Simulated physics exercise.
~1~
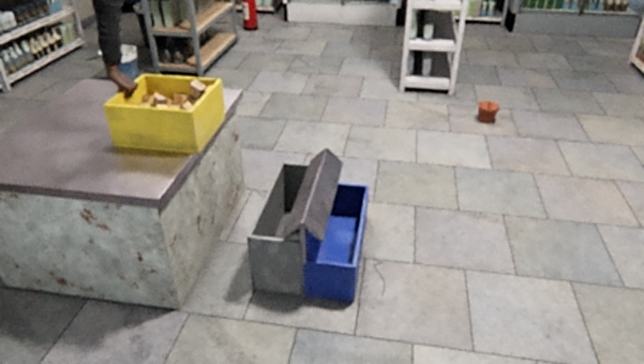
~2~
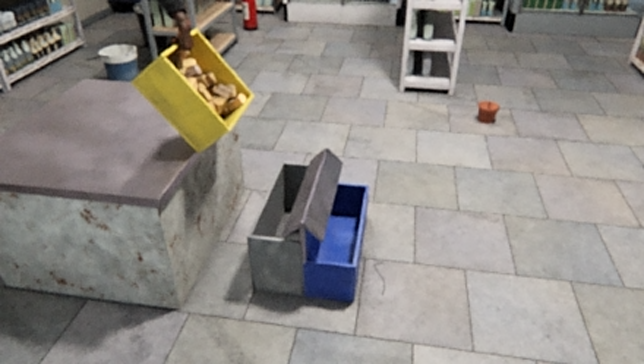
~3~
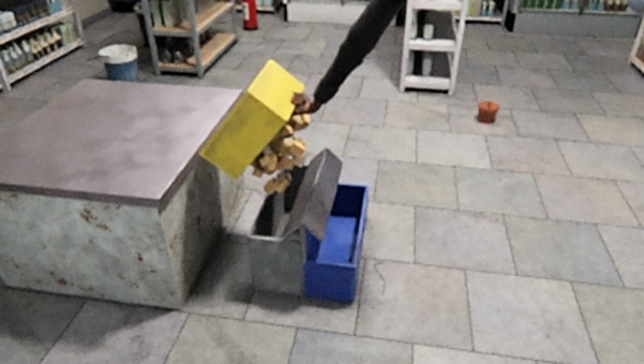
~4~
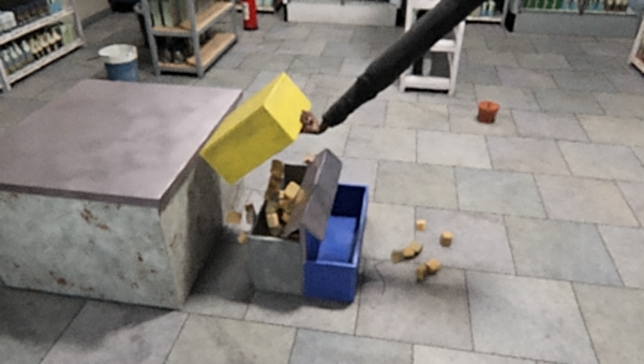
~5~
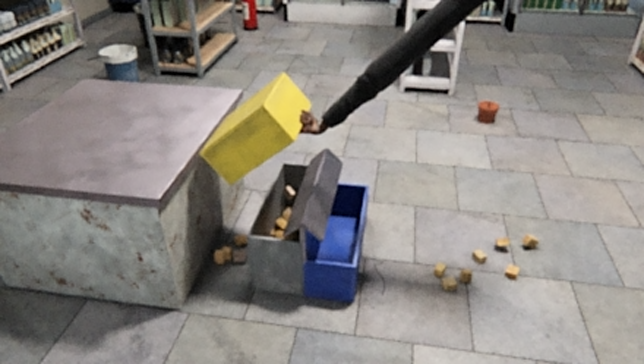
In the video, a dark-sleeved arm tips a yellow crate of wooden blocks off the end of a bench above adjoining grey and blue boxes; most blocks tumble into the grey box, while several scatter across the tiled floor on both sides as the crate stays tilted.
